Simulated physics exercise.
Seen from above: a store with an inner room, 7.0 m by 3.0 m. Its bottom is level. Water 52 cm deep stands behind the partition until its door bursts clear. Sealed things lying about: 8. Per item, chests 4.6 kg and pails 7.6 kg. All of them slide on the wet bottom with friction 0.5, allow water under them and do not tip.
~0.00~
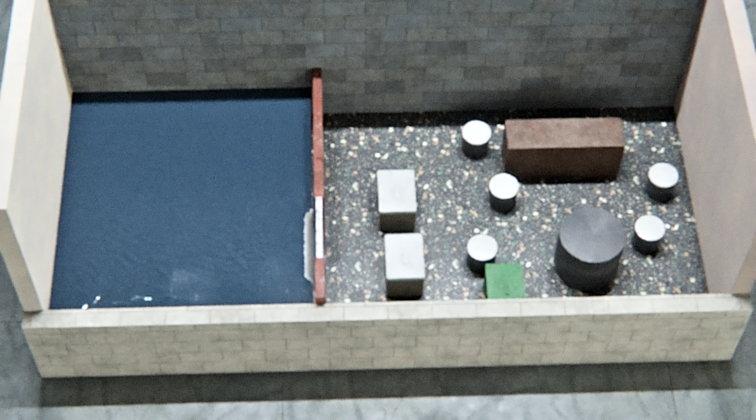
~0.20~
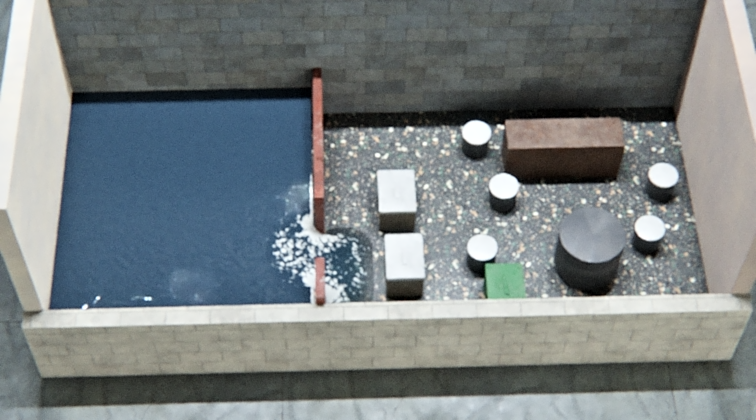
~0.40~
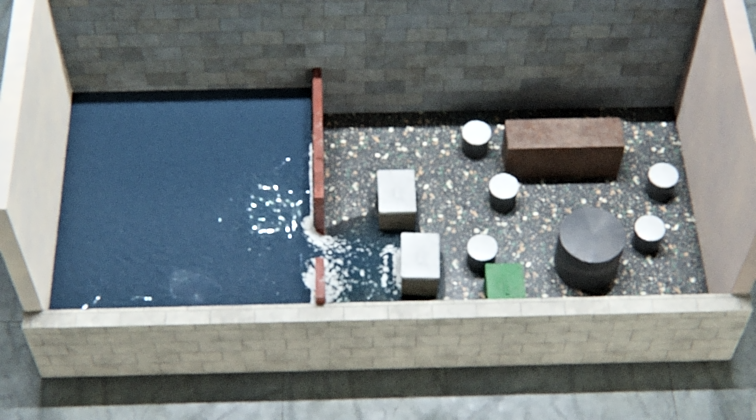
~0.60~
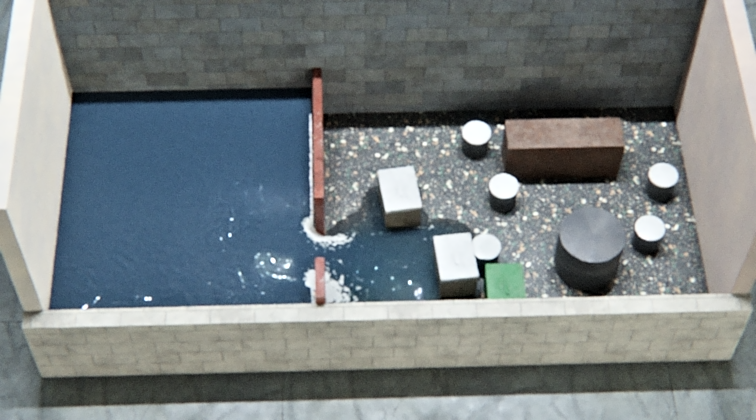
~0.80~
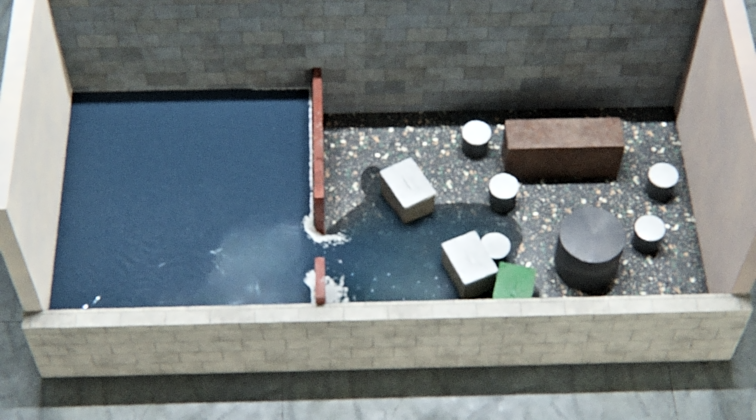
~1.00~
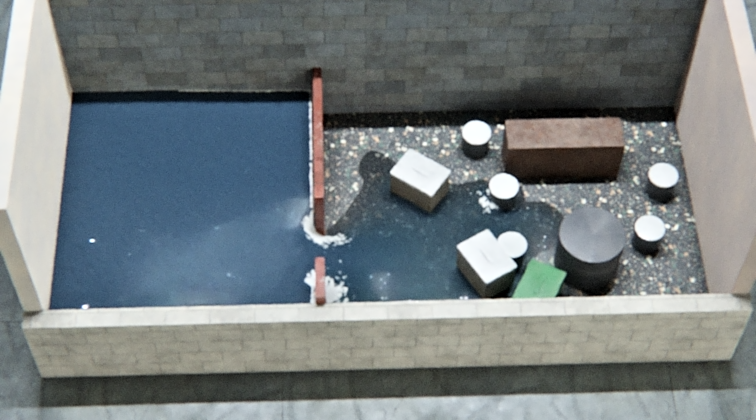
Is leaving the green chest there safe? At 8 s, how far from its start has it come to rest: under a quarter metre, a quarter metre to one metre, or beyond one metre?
Small way.
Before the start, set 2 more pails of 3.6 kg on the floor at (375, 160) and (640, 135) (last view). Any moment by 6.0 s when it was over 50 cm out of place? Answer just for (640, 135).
Result - above the limit.
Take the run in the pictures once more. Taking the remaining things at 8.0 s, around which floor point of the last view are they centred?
Near (469, 219).
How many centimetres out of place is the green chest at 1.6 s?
Roughly 60 cm.
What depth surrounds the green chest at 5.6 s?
Roughly 19 cm deep.
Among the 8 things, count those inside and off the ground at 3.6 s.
At that point I count 8.
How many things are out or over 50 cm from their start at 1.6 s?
At that moment it comes to 4.
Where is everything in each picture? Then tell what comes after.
The green chest at (506, 286), on the bottom; 8.2 m2 under water; 0 of 8 have shifted, in the first frame.
The green chest at (506, 286) rests on the ground; water covers 8.7 m2; 0 of 8 have shifted, in the second frame.
The green chest at (506, 286) rests on the ground; 9.4 m2 under water; 1 of 8 have shifted, in the third frame.
The green chest at (506, 286) rests on the ground; water covers 10.4 m2; 1 of 8 have shifted, in the fourth frame.
The green chest at (514, 287) rests on the ground, 9 cm from its start; water covers 11.4 m2; 4 of 8 have shifted, in the fifth frame.
The green chest at (539, 286), on the bottom, 35 cm from its start; 12.5 m2 under water; 4 of 8 have shifted, in the sixth frame.
After 1.6 s the green chest is near (564, 281), 0.6 m from its start, afloat; 3 afloat.
After 3.6 s the green chest is near (565, 278), 0.6 m from its start, afloat; 8 afloat.
After 5.6 s the green chest is near (565, 278), 0.6 m from its start, afloat; 8 afloat.
After 8.0 s the green chest is near (562, 274), 0.6 m from its start, afloat; 8 afloat.
